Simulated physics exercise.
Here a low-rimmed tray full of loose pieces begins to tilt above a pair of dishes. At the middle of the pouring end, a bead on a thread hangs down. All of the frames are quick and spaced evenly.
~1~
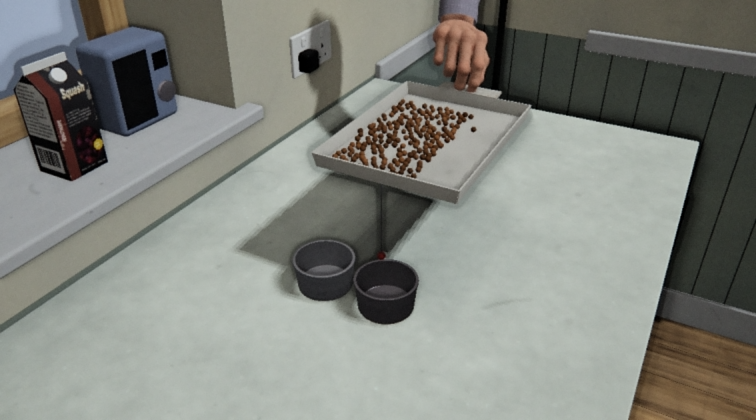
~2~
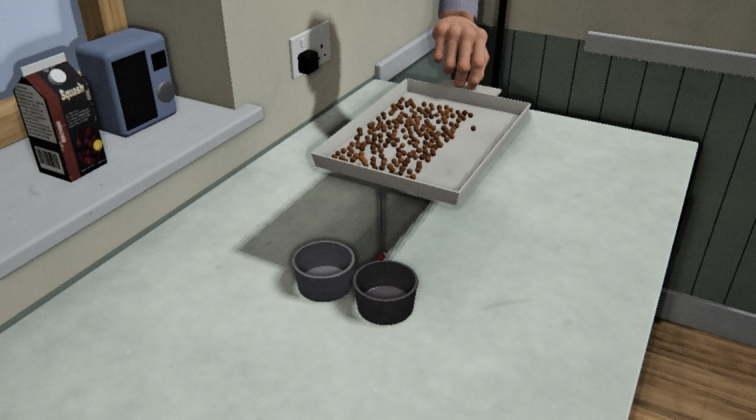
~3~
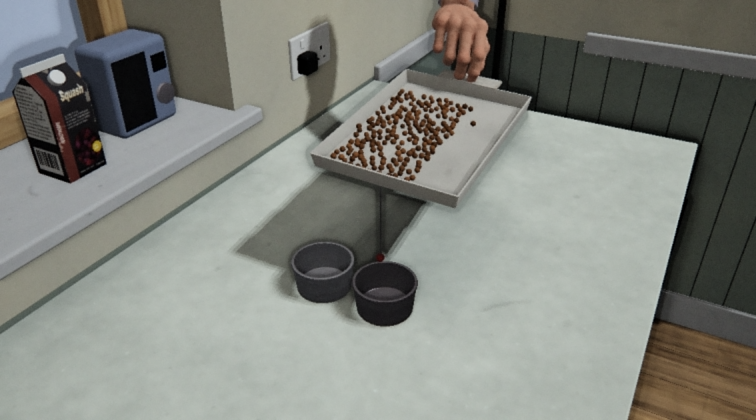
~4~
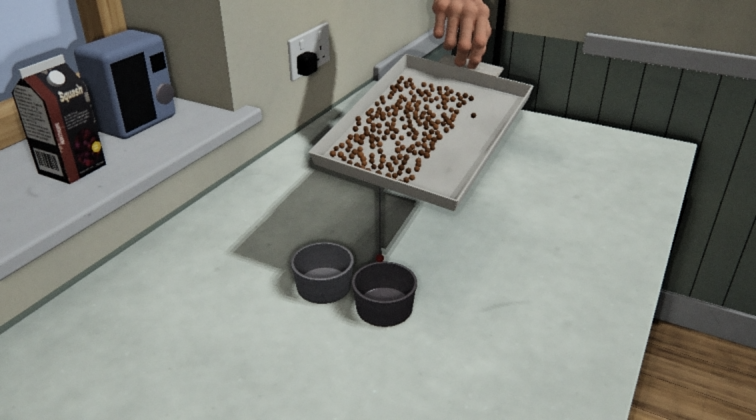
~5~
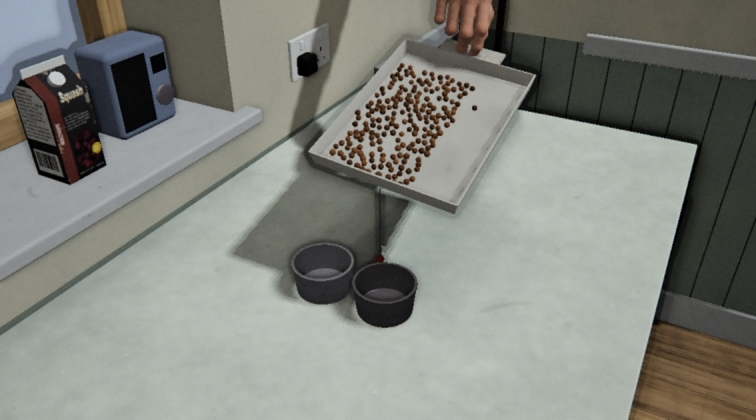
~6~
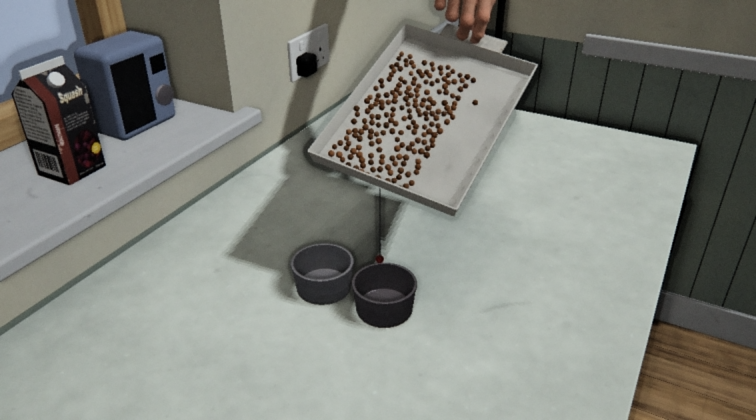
In the video, a hand at the far end of a shallow pale tray of small brown balls gradually raises that end, tilting the tray toward two dark dishes on a pale countertop, while the balls shift slightly.
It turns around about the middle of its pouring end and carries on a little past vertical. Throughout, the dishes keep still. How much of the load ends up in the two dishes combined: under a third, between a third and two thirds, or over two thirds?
Under a third.
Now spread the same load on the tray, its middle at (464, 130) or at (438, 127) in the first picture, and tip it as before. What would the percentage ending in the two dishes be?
First case: Close to 10 %; second case: Close to 10 %.
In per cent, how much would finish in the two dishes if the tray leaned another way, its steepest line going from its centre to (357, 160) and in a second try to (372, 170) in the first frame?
Near 80 % and, after that, 70 %.
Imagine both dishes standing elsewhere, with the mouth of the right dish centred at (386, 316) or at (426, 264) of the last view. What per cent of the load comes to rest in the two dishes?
In order, 20 % and 0 %.
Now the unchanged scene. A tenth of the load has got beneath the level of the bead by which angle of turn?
I'd put it at about 75 degrees.
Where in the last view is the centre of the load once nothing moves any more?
Around (437, 331).
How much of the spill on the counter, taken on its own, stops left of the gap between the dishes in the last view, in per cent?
Estimate: Near 0 per cent.
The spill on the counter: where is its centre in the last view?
Roughly at (443, 339).
Shortly afterwards, tray tipped steeply; the bulk on the tray; only a few outside both; a little in the air.
Next, tray tipped past a quarter turn; near half on the tray; only a few in the right dish; near a third outside both; near a quarter in the air.
Some moments later, tray tipped past a quarter turn; near a quarter in the right dish; the bulk outside both.
In the end, tray tipped past a quarter turn; near a quarter in the right dish; none at all in the left dish; the bulk outside both.
